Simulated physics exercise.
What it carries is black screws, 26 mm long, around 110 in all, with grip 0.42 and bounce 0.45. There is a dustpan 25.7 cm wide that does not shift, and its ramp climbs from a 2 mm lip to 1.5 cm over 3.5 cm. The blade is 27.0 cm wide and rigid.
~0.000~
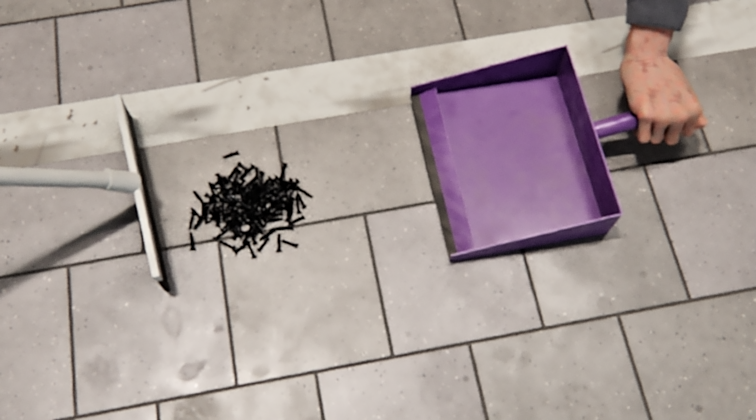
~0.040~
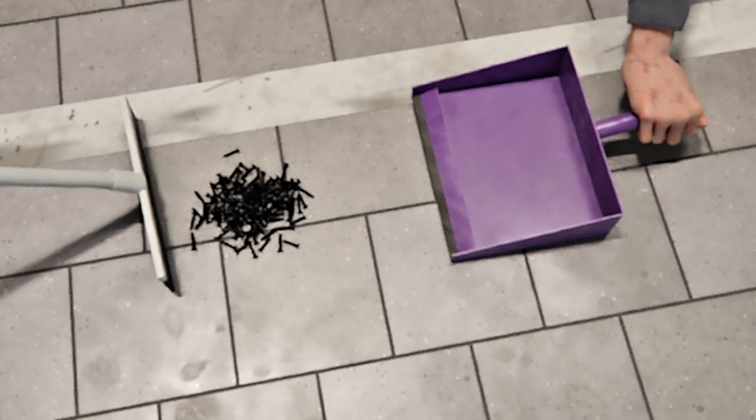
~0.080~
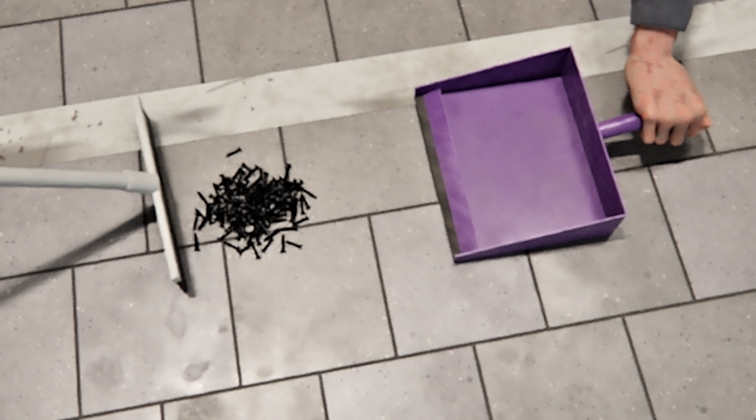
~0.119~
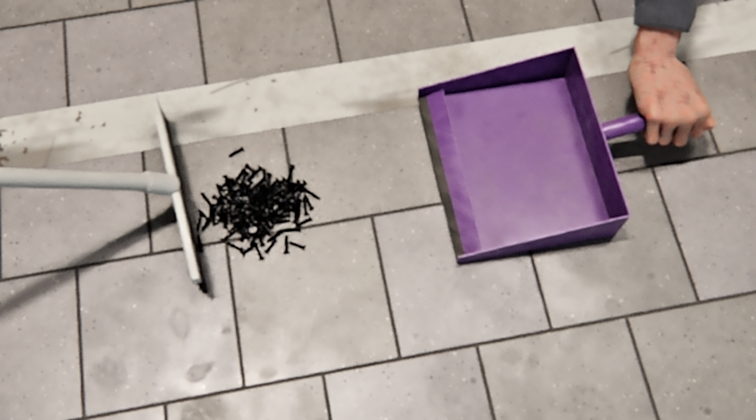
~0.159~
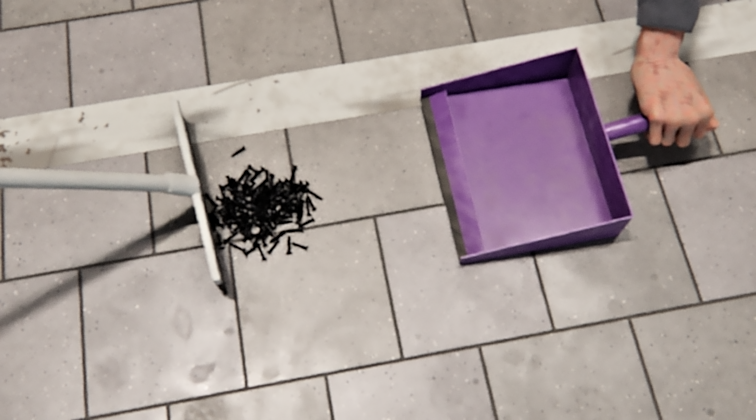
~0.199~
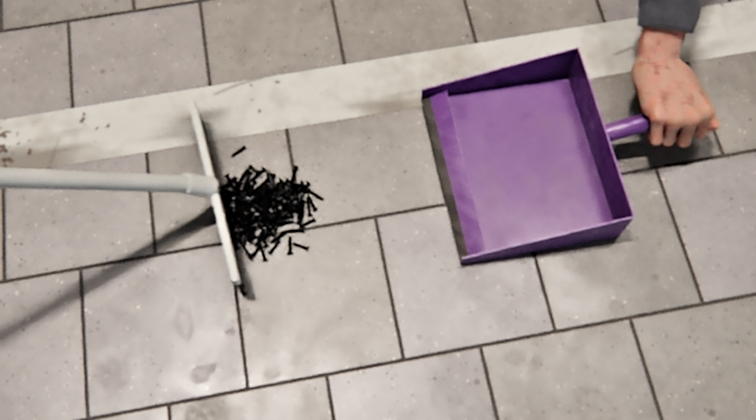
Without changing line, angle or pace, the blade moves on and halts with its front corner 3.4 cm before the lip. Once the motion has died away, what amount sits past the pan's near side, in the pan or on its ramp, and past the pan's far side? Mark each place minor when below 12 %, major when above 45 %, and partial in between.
Past the pan's near side - minor; in the pan or on its ramp - minor; past the pan's far side - minor.
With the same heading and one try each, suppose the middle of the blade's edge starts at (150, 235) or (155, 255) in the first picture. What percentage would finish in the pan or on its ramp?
Around 5 percent, then around 5 percent.
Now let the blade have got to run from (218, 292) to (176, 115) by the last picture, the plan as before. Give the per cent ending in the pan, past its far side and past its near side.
Per cent by place - pan 0, far side 0, near side 10.
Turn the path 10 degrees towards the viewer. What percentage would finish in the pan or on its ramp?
That gives near 5 in a hundred.
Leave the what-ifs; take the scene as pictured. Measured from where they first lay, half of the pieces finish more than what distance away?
About 24 cm.
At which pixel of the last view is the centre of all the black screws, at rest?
Look around (432, 200) in the last picture.
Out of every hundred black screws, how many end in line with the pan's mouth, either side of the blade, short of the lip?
Share: Roughly 95 percent.
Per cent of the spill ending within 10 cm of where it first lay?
Near 0 per cent.
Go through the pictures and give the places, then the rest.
In the first frame, blade from (158, 277) to (120, 101), moved 0.0 cm, 0 of the pieces shifted so far; middle of the pieces at (246, 209); pan at (519, 160).
In the second frame, blade from (163, 277) to (124, 102), moved 0.5 cm, 0 of the pieces shifted so far; middle of the pieces at (247, 209).
In the third frame, blade from (176, 278) to (138, 103), moved 1.8 cm, 1 of the pieces shifted so far; middle of the pieces at (250, 210).
In the fourth frame, blade from (197, 279) to (156, 104), moved 3.9 cm, 1 of the pieces shifted so far; middle of the pieces at (254, 210).
In the fifth frame, blade from (217, 280) to (176, 105), moved 6.2 cm, 9 of the pieces shifted so far; middle of the pieces at (257, 211).
In the sixth frame, blade from (236, 281) to (193, 106), moved 8.5 cm, 36 of the pieces shifted so far; middle of the pieces at (260, 211); pan at (530, 162). Its pace works out near 0.57 m/s, heading 12 degrees towards the viewer's side.
After 0.43 s, middle of the blade 18 cm from the lip; 0 % over the lip, far side 0 %, near side 0 %.
After 0.58 s, middle of the blade 9 cm from the lip; 0 % over the lip, far side 0 %, near side 0 %.
Then, at 0.86 s, middle of the blade 5 cm from the lip; 5 % over the lip, far side 0 %, near side 5 %.
In the end, at 1.2 s, near side 5 %, pan 5 %, far side 0 %, in front of the lip or behind the blade 95 %.
